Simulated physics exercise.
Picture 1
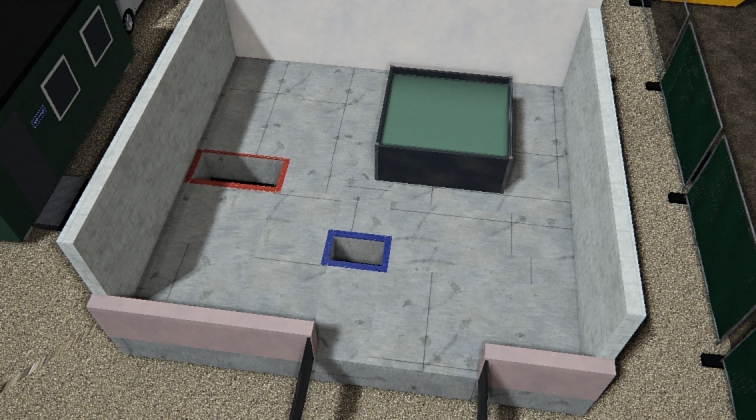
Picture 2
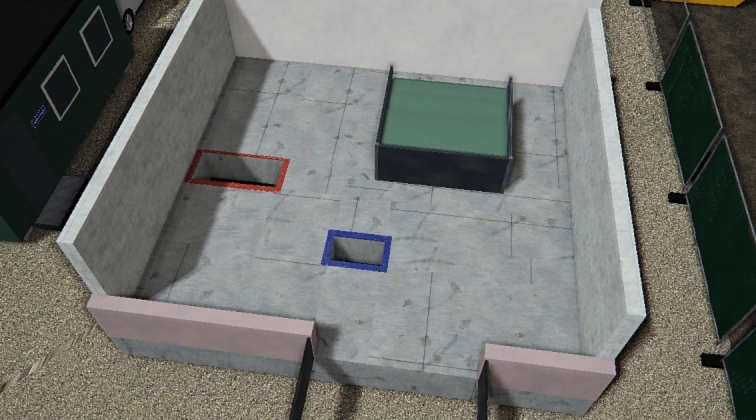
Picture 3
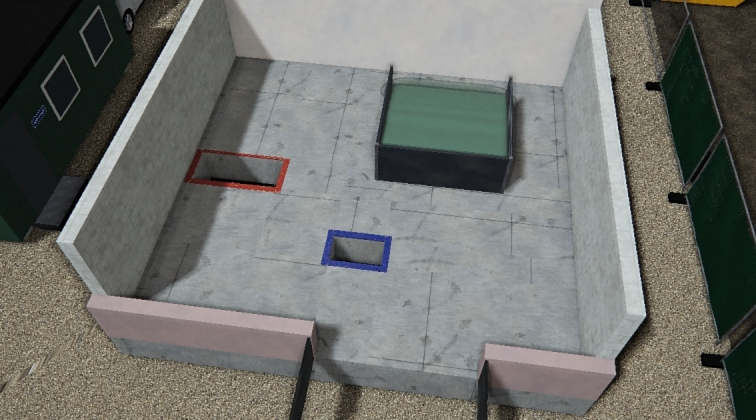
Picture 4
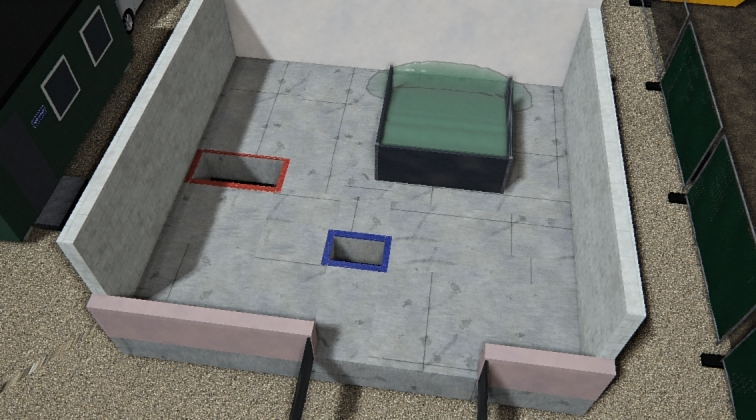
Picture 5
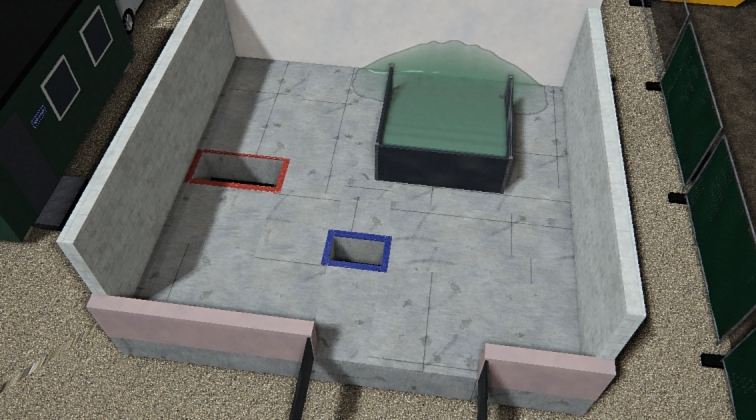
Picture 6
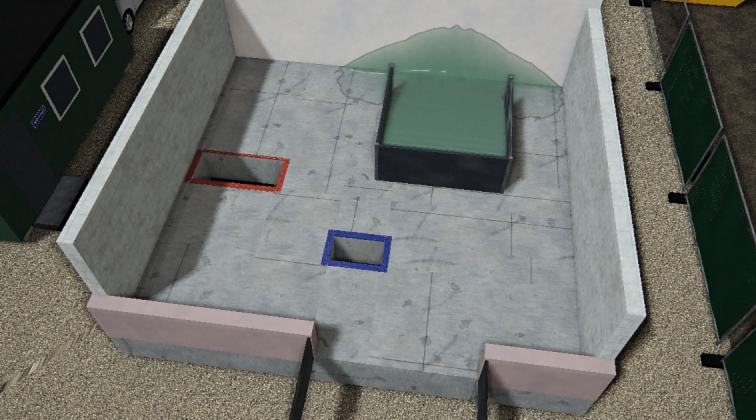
Green-tinted water pouring from the open far side of a dark tank, rising against the pale back wall and spreading sideways.
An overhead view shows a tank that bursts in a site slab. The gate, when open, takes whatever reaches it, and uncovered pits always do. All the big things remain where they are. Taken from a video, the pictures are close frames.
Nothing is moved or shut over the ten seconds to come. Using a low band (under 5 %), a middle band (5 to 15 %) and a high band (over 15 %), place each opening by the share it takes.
The gate is in the middle band; the blue pit is in the low band; the red pit is in the high band.
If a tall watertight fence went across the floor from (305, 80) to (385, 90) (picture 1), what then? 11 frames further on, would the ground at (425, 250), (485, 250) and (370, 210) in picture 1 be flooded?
In the order given, the spots are spared, spared and spared.
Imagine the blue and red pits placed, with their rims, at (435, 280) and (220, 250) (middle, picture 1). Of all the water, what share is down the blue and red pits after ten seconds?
Looks like blue collects 6 percent and red collects 20 percent.
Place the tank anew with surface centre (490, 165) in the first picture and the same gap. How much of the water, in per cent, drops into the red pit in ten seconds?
Parts in a hundred: Red 35.
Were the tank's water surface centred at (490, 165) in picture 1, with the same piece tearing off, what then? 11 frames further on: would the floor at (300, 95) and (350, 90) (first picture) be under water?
First spot swamped, second spot swamped.
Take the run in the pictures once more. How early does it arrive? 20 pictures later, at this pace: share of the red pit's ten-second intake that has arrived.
Around 20 %.
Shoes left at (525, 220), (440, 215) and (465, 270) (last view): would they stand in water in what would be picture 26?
Point by point: Swamped; unwetted; swamped.
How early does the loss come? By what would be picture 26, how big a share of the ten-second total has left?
My estimate is roughly 15 percent.
A moment on, water covers 20 % of the floor; the gate 0 %, the blue pit 0 %, the red pit 0 %.
Next, water covers 35 % of the floor; the gate 0 %, the blue pit 0 %, the red pit 0 %.
Then, water covers 55 % of the floor; the gate 0 %, the blue pit 0 %, the red pit 5 %.
Later, water covers 60 % of the floor; the gate 5 %, the blue pit 0 %, the red pit 17 %.
In the end, water covers 80 % of the floor; the gate 10 %, the blue pit 2 %, the red pit 28 %.
